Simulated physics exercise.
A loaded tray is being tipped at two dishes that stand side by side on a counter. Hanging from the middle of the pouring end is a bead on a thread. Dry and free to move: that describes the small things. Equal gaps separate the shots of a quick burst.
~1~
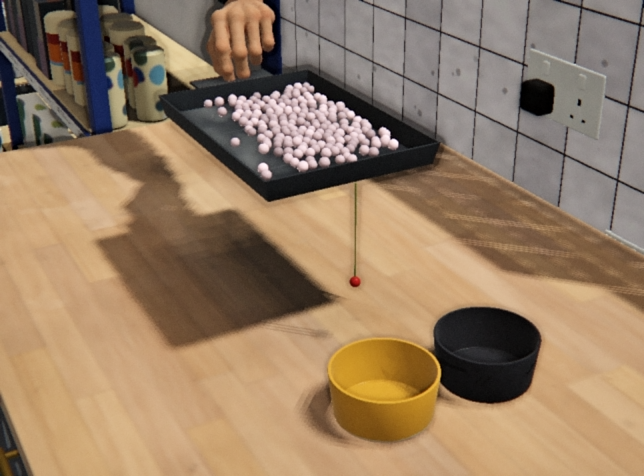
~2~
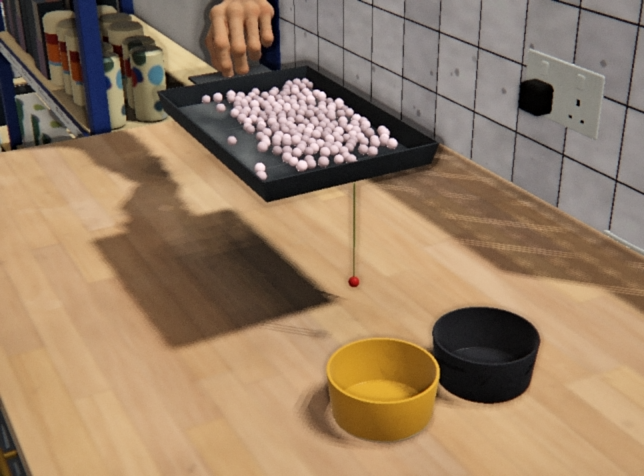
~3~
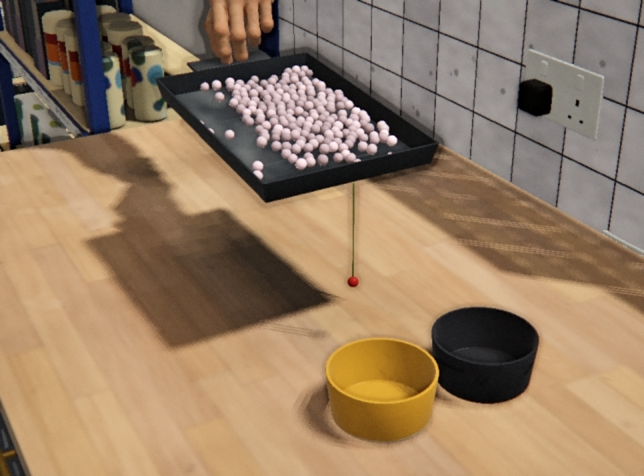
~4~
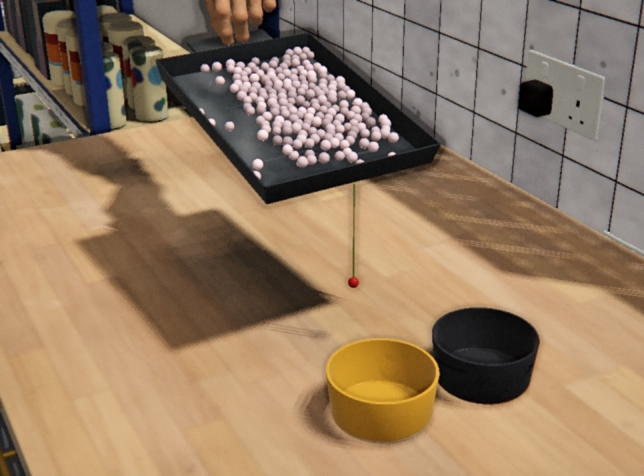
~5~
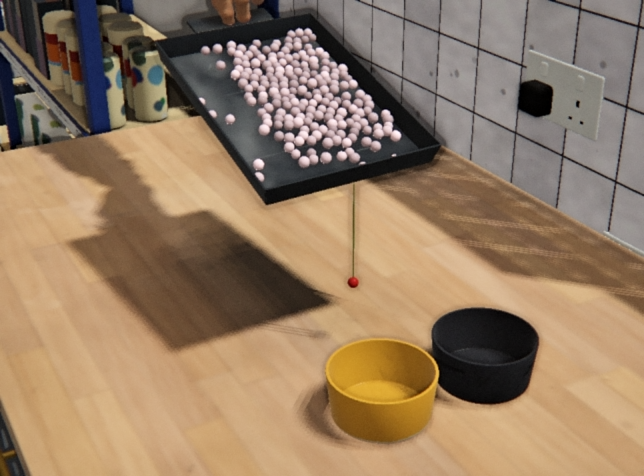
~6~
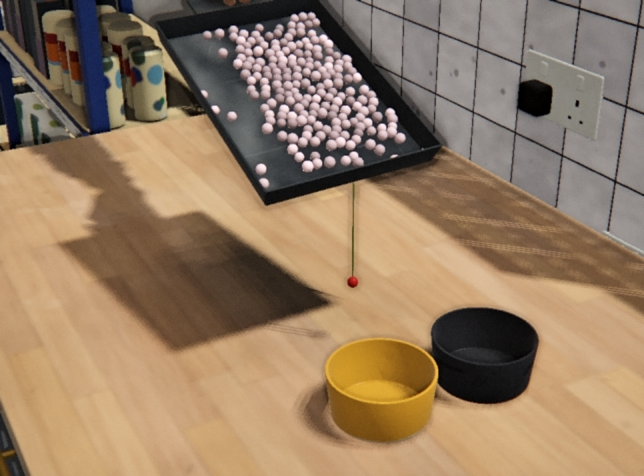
A dark tray of pale pink pearls, gripped by a hand at its far end, hangs over a wooden counter seen from above, with a tiled wall and socket at right and shelved jars at upper left. Below it, a red bead dangles on a thread behind a yellow dish and a black one. The hand lifts the far end, steepening the tray, and the pearls begin shifting slightly.
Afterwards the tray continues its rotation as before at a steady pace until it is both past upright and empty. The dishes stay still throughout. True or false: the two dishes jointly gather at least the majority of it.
False, they gather a minority.
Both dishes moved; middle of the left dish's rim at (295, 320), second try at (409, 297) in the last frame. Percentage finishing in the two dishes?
Approximately 20 percent, followed by approximately 10 percent.
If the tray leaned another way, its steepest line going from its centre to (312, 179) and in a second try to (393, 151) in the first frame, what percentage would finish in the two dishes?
About 0 %, then 0 %.
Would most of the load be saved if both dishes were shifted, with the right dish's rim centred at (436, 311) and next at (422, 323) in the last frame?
The bulk of it, then the bulk of it.
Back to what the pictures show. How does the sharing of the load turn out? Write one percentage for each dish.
10 % left, 0 % right.
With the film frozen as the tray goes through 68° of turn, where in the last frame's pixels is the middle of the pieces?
Roughly at (340, 177).
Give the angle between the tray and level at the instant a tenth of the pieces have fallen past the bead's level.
Angle reached: About 70°.
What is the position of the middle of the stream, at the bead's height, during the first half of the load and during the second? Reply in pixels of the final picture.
Near (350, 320) and later near (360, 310).
Soon after the last picture, tray tipped steeply; most on the tray; a stray few in the left dish; a stray few in the right dish; a stray few outside both; about a quarter in the air.
A little later, tray tipped past a quarter turn; a stray few on the tray; a small part in the left dish; a small part in the right dish; about two thirds outside both; about a quarter in the air.
Later still, tray tipped past a quarter turn; a small part in the left dish; a stray few in the right dish; nearly all outside both.
By the end, tray tipped past a quarter turn; a small part in the left dish; a stray few in the right dish; nearly all outside both.
